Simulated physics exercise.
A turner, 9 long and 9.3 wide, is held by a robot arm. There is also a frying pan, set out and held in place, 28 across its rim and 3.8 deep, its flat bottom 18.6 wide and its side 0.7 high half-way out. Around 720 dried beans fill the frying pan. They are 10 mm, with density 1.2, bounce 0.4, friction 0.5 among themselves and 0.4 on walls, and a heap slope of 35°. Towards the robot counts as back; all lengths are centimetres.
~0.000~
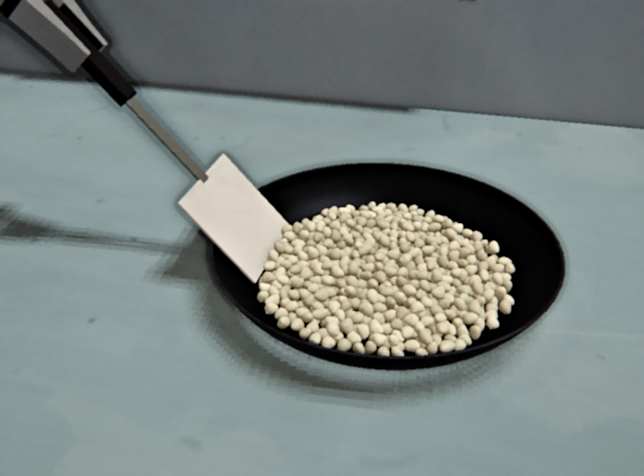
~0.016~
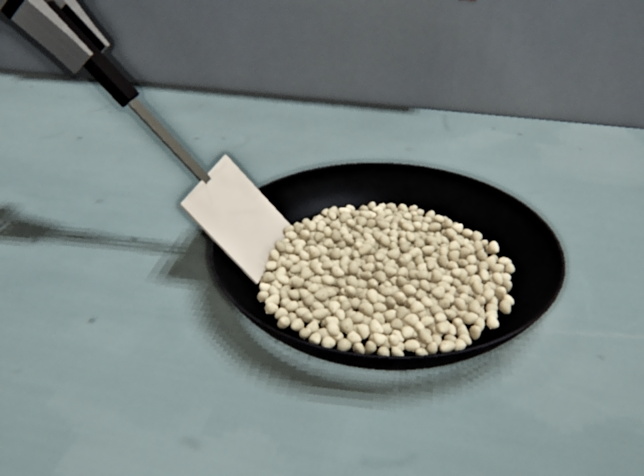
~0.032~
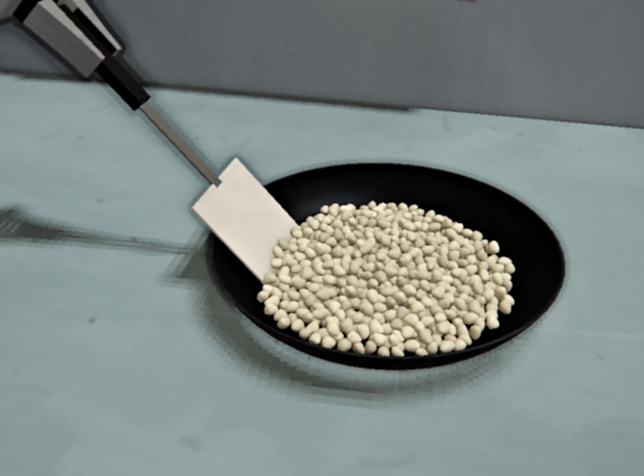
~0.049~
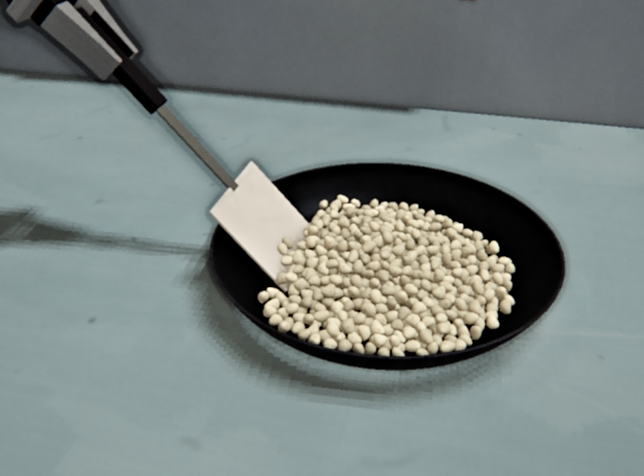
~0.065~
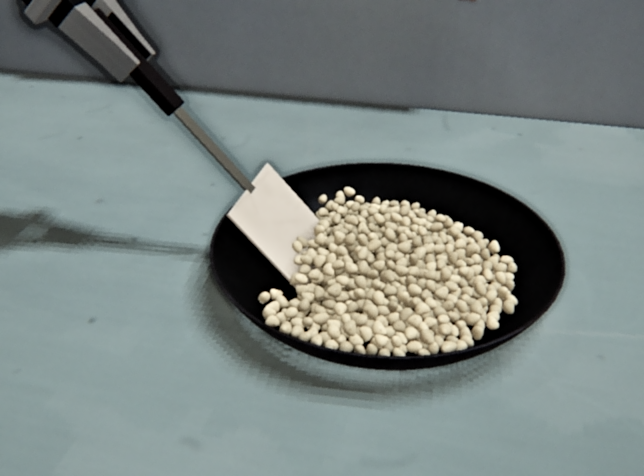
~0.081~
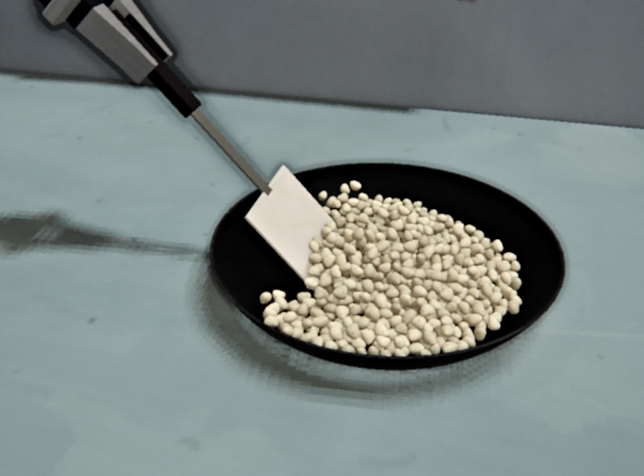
A white turner held by a robot arm rests at the left edge of a black frying pan full of pale dried beans, barely moving at first. It then slides steadily right into the pan, pushing the nearby beans into a slightly higher heap and leaving a few stragglers on either side of its blade.
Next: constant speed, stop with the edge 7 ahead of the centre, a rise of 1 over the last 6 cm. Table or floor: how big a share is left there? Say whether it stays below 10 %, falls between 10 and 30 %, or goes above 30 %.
It stays below 10 %.
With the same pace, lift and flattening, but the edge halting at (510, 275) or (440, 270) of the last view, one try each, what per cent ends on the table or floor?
I'd say roughly 35 per cent, then roughly 0 per cent.
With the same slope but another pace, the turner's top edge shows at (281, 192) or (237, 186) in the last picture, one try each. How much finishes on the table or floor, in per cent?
Close to 15 per cent in the first try and close to 5 per cent in the second.
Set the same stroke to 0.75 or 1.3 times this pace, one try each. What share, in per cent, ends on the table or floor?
Near 5 and near 15 percent respectively.
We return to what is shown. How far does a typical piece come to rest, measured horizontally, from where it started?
Level distance of around 5 cm.
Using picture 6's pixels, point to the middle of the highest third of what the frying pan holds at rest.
About (506, 263).
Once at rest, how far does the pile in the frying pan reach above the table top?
Close to 5.5 centimetres high.
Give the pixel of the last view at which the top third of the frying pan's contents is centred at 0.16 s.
Roughly pixel (435, 260).
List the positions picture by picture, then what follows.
In the first frame, turner top edge at (202, 177), sloping 48°; upper third of the load around (380, 255), from x 265 to 510, top at y 210; 718 in the frying pan.
In the second frame, turner top edge at (204, 178), sloping 48°; upper third of the load around (378, 255), from x 265 to 510, top at y 210.
In the third frame, turner top edge at (215, 182), sloping 48°; upper third of the load around (375, 254), from x 265 to 510, top at y 210.
In the fourth frame, turner top edge at (232, 185), sloping 48°; upper third of the load around (374, 254), from x 265 to 510, top at y 200.
In the fifth frame, turner top edge at (248, 187), sloping 48°; upper third of the load around (378, 254), from x 265 to 510, top at y 190.
In the sixth frame, turner top edge at (265, 190), sloping 48°; upper third of the load around (385, 251), from x 265 to 515, top at y 185; 718 in the frying pan.
After 0.12 s, sloping 48°, highest piece 6 above the table; 718 in the frying pan.
After 0.16 s, sloping 48°, highest piece 5 above the table; 718 in the frying pan.
After 0.38 s, sloping 48°, highest piece 6 above the table; 674 in the frying pan, 43 on the table or floor, 1 on the blade or in flight.
After 1.43 s, sloping 48°, highest piece 5 above the table; 671 in the frying pan, 47 on the table or floor.
At rest, 671 in the frying pan, 47 on the table or floor. That is 7 % on the table or floor.
